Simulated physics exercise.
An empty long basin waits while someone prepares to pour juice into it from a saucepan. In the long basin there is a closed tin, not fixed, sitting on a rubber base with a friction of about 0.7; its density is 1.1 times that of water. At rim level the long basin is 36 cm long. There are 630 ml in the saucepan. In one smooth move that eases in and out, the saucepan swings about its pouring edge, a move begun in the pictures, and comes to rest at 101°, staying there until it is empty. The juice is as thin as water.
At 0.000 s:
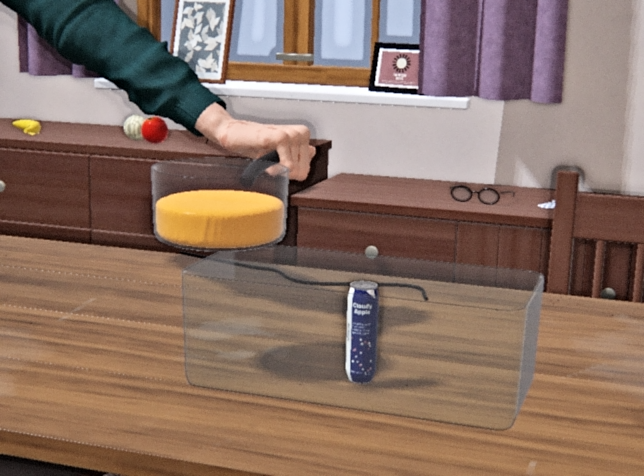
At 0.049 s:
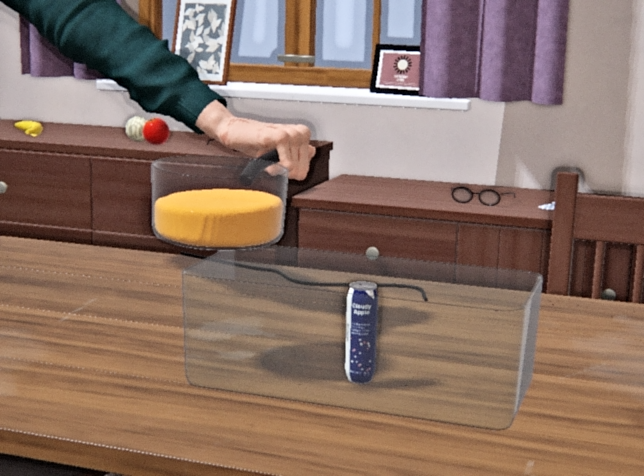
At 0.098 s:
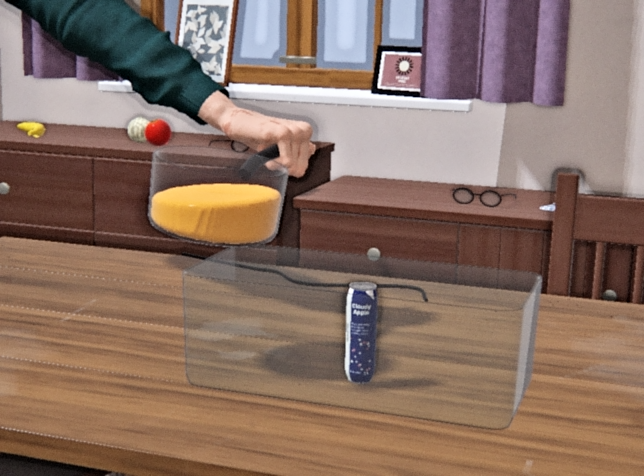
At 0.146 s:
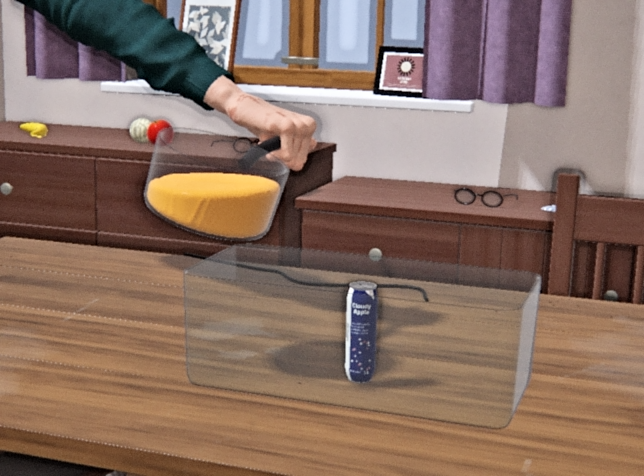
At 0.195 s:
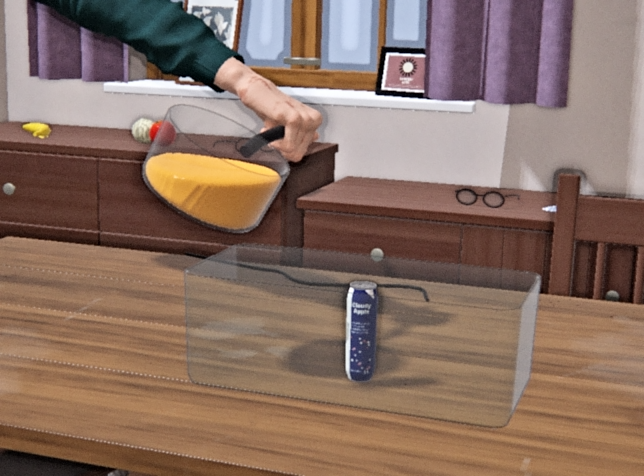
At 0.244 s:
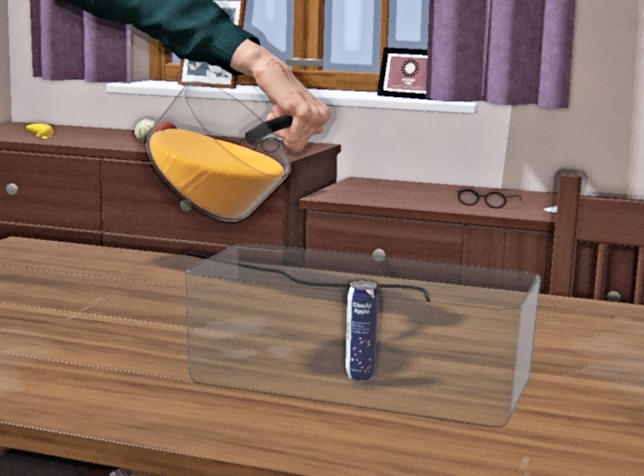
At a wooden table, a green-sleeved hand steadily tilting a clear saucepan of orange juice above a long basin holding a tin.
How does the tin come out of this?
It ends up still standing.
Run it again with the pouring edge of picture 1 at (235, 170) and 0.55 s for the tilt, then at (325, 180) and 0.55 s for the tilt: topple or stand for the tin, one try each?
First it tips over; then it stays on its base.
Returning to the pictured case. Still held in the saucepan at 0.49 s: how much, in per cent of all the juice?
About 44 per cent.
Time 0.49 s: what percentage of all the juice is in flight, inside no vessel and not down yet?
Around 52 in a hundred.
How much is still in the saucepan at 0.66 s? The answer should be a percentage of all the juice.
7 per cent or thereabouts.
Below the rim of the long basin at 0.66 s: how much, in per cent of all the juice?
I'd say roughly 78 in a hundred of it.
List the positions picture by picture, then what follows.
The first picture shows tilt 0°; pouring edge (283, 175); surface from (166, 197) to (281, 207); the long basin's rim runs from (210, 259) to (534, 293); the tin's top is at (364, 289).
The second picture shows tilt 2°; pouring edge (283, 176); surface from (164, 197) to (280, 204).
The third picture shows tilt 8°; pouring edge (283, 177); surface from (161, 191) to (279, 197).
The fourth picture shows tilt 17°; pouring edge (283, 177); surface from (159, 178) to (278, 188).
The fifth picture shows tilt 28°; pouring edge (283, 177); surface from (157, 156) to (279, 179).
The sixth picture shows tilt 42°; pouring edge (283, 177); surface from (161, 131) to (282, 171).
Then, 0.49 s in, the tilt is 98° and 45 per cent is still to pour; the tin stands where it began.
Then, 0.66 s in, the tilt is 101° and 7 per cent is still to pour; the tin stands where it began.
Then, 0.85 s in, the tilt is 101° and 1 per cent is still to pour; the tin stands where it began.
Then, 1.05 s in, the tilt is 101° and 0 per cent is still to pour; the tin stands where it began.
Finally, the tin stands where it began.
